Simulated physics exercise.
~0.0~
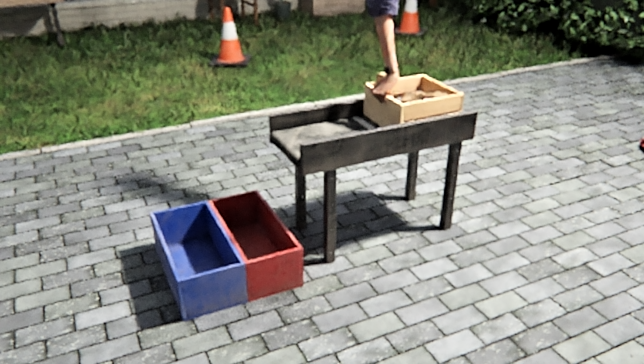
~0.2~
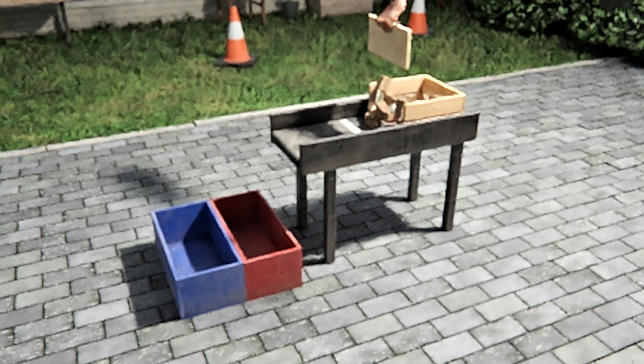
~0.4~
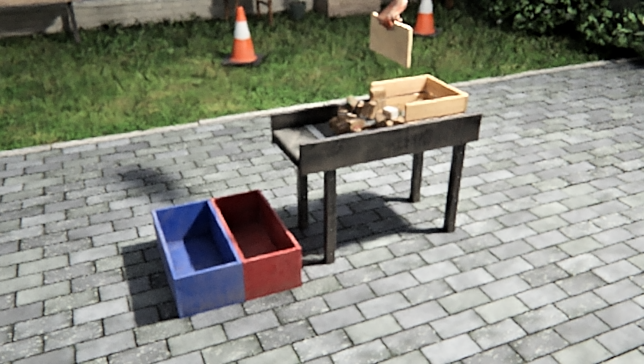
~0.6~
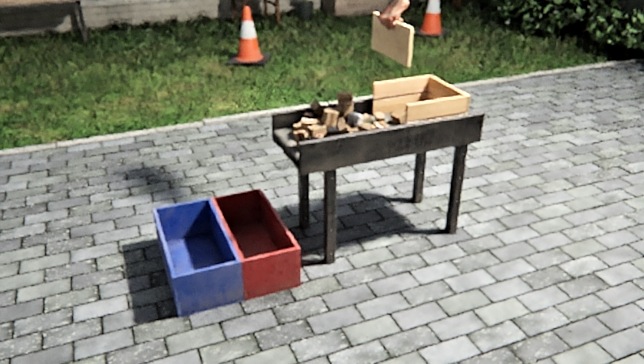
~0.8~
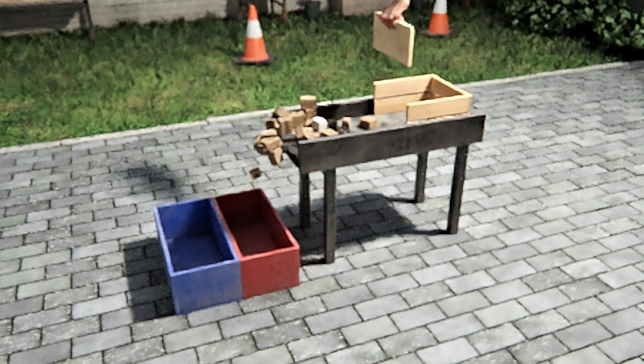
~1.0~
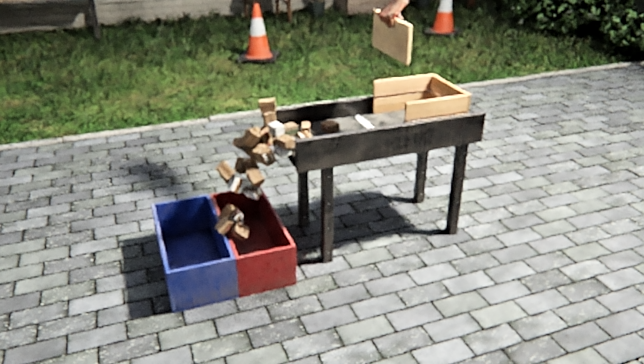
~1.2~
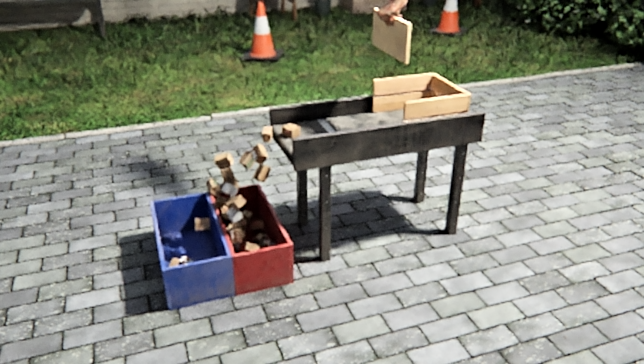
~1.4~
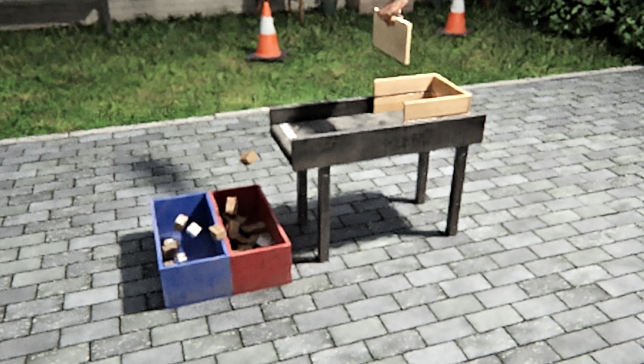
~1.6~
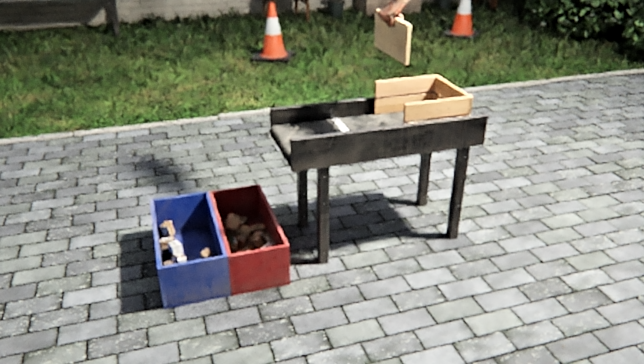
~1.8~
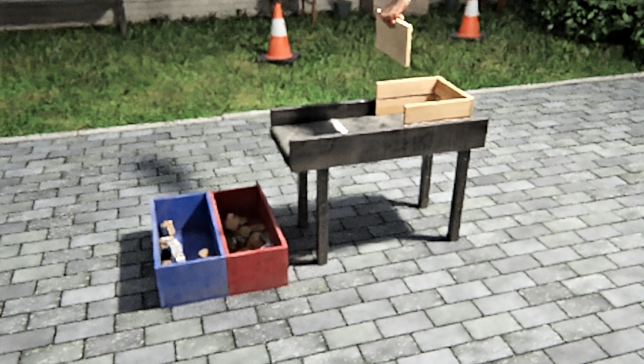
A hand lifts a gate, and blocks ride left and tumble into red and blue bins.
